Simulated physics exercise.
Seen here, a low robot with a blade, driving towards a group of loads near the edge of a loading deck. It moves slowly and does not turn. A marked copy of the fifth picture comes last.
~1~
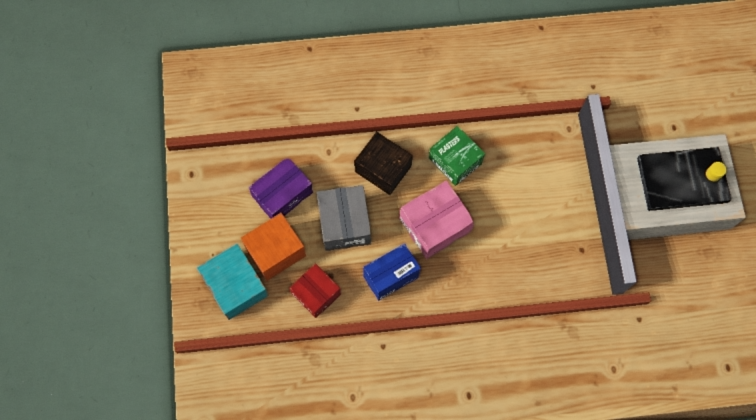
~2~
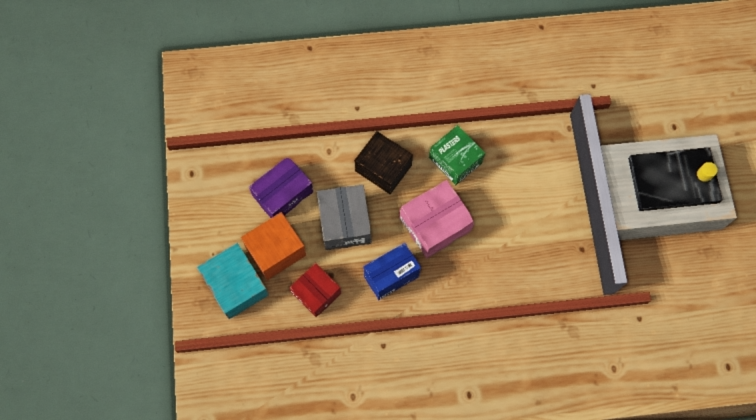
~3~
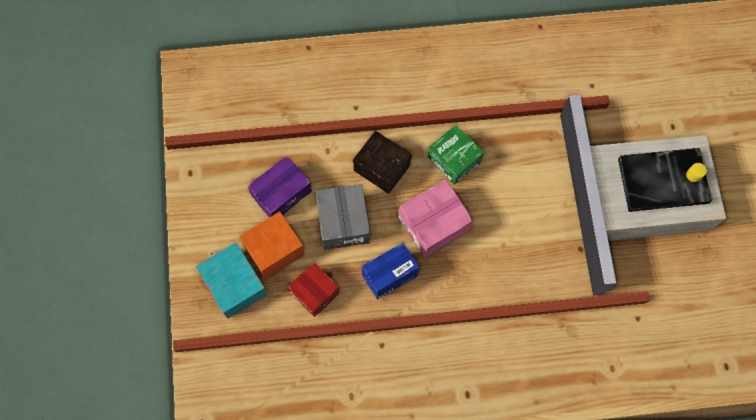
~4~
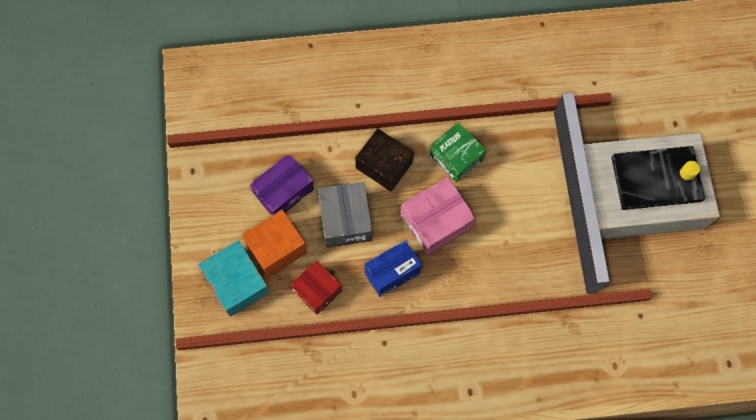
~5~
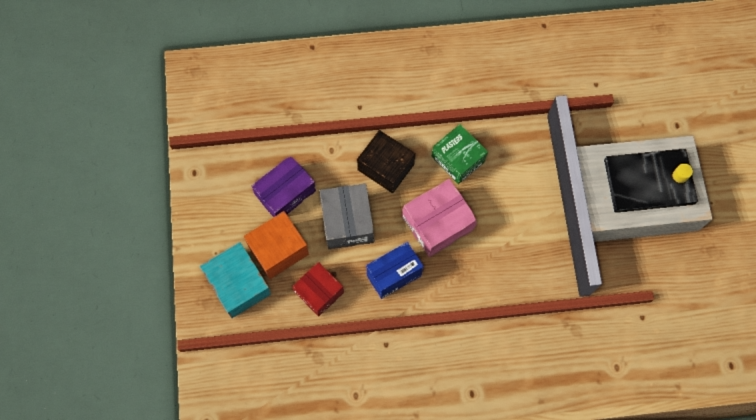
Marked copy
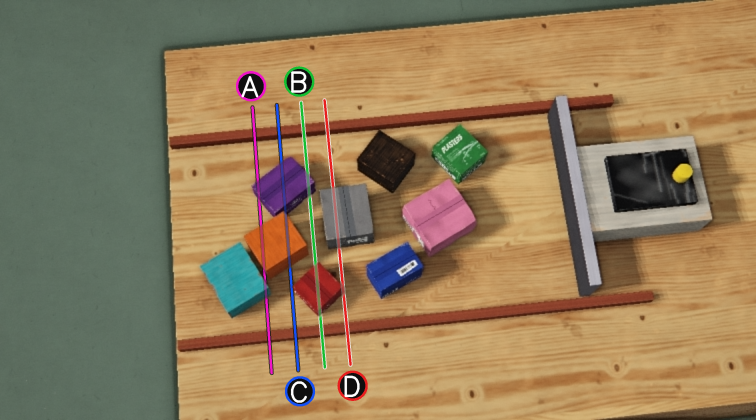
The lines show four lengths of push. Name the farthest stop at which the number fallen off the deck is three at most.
The farthest such stop is A.
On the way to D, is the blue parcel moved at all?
Yes.
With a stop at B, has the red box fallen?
No.
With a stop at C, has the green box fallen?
No.
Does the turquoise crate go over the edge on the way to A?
By then, yes.
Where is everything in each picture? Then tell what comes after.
The first frame shows purple box (282, 190); pink parcel (436, 220); grey parcel (344, 218).
The second frame shows robot (669, 179); green box (457, 155).
The third frame shows robot (659, 180); blue parcel (390, 272).
The fourth frame shows robot (652, 178); turquoise crate (234, 279).
The fifth frame shows robot (645, 180); purple box (284, 189); pink parcel (439, 219); grey parcel (347, 217).
On the copy, A at (262, 234); B at (312, 229); C at (287, 231); D at (337, 226).
On A. First, robot (533, 192); green box (430, 151); pink parcel (424, 217).
Then, robot (420, 203); turquoise crate (194, 301); orange crate (221, 260).
Finally, robot (330, 212); purple box over the edge; turquoise crate over the edge; two fallen.
By contrast, B is within the limit but short; C is within the limit but short; D is within the limit but short.
